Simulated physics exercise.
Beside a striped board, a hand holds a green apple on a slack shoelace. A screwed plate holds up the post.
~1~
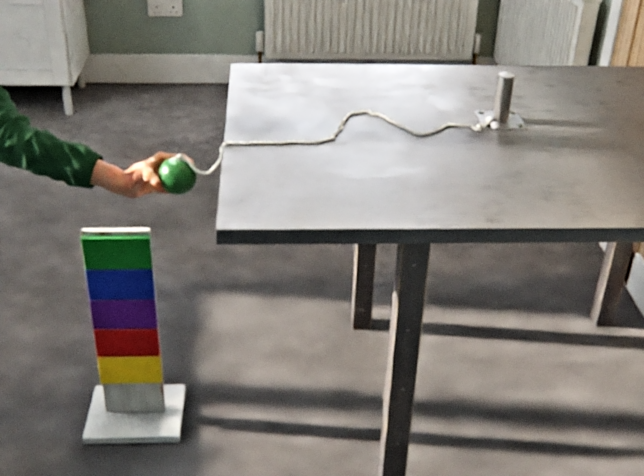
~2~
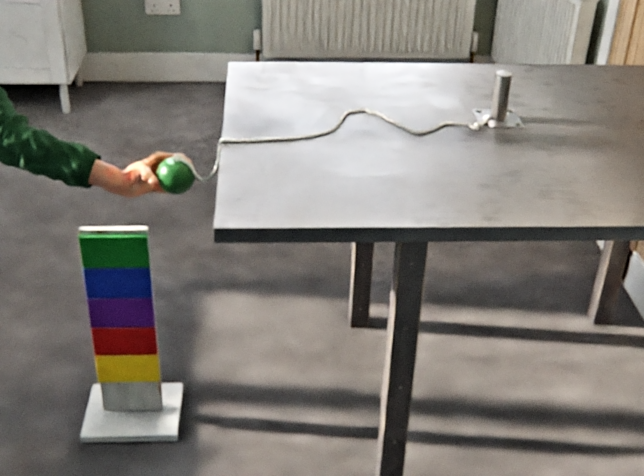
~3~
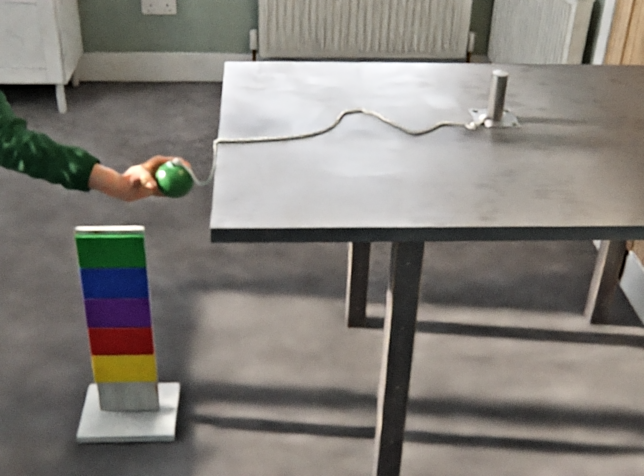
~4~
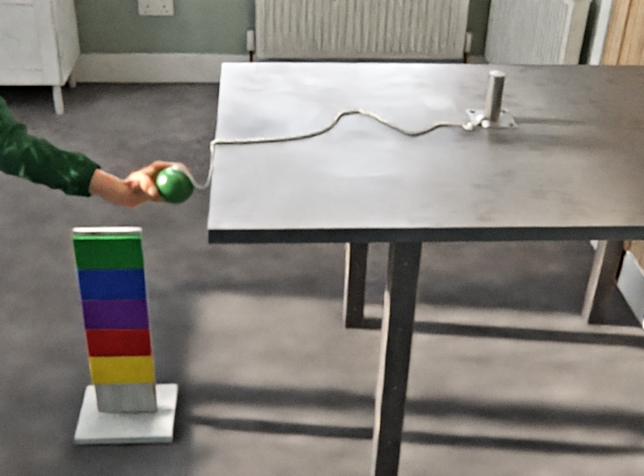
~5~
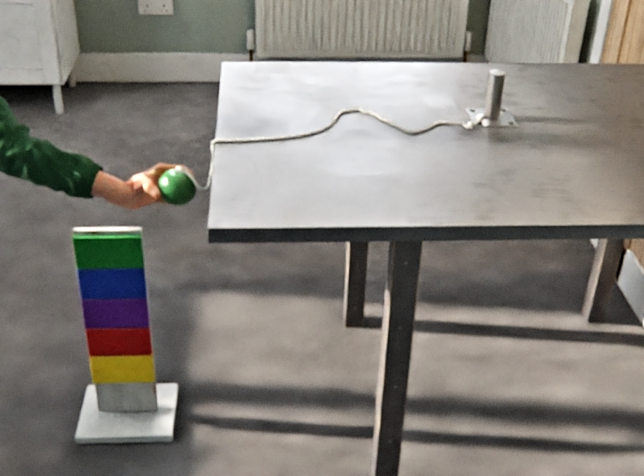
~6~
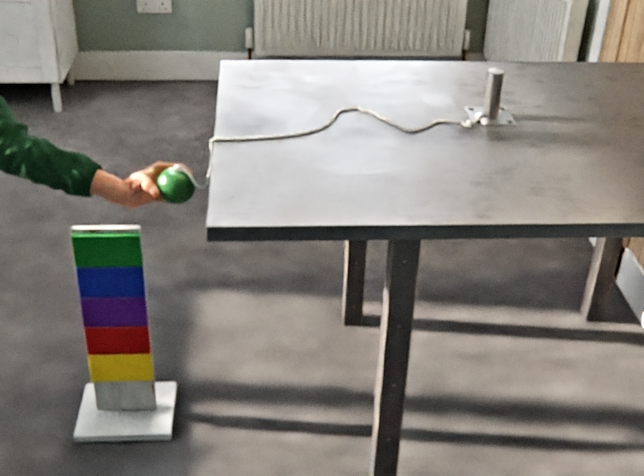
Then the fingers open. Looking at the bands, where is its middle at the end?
Its middle is at the purple band.
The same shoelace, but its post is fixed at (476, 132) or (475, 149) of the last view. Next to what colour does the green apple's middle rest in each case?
Answer, in order: Red, red.
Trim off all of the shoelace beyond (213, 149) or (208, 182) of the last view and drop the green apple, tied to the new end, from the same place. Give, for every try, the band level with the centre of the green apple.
In order, the results are green and blue.
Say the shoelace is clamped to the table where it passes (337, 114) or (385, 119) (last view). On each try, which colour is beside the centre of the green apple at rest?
Green, then blue.
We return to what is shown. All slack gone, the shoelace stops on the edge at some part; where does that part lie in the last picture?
Roughly (313, 131).
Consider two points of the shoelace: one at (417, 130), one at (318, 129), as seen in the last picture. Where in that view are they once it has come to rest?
You'll find the first mark at (374, 119) and the second mark at (219, 126).
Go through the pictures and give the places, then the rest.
The first frame shows green apple (178, 176); green (117, 255); blue (120, 285); purple (124, 315); red (127, 344); yellow (130, 371).
The second frame shows green apple (176, 176); shoelace through (478, 129) (413, 132) (356, 111) (313, 136) (224, 143).
The third frame shows green apple (175, 180).
The fourth frame shows green apple (175, 185); shoelace through (472, 129) (406, 132) (350, 112) (304, 136) (216, 146).
The fifth frame shows green apple (177, 187).
The sixth frame shows green apple (176, 186); shoelace through (470, 126) (405, 129) (349, 109) (303, 134) (215, 143).
Soon after, apple near (196, 300); level with purple.
After that, apple near (252, 286); level with purple.
And then, apple near (203, 303); level with purple.
In the end, apple near (217, 301); level with purple. Its centre hangs level with the purple band.
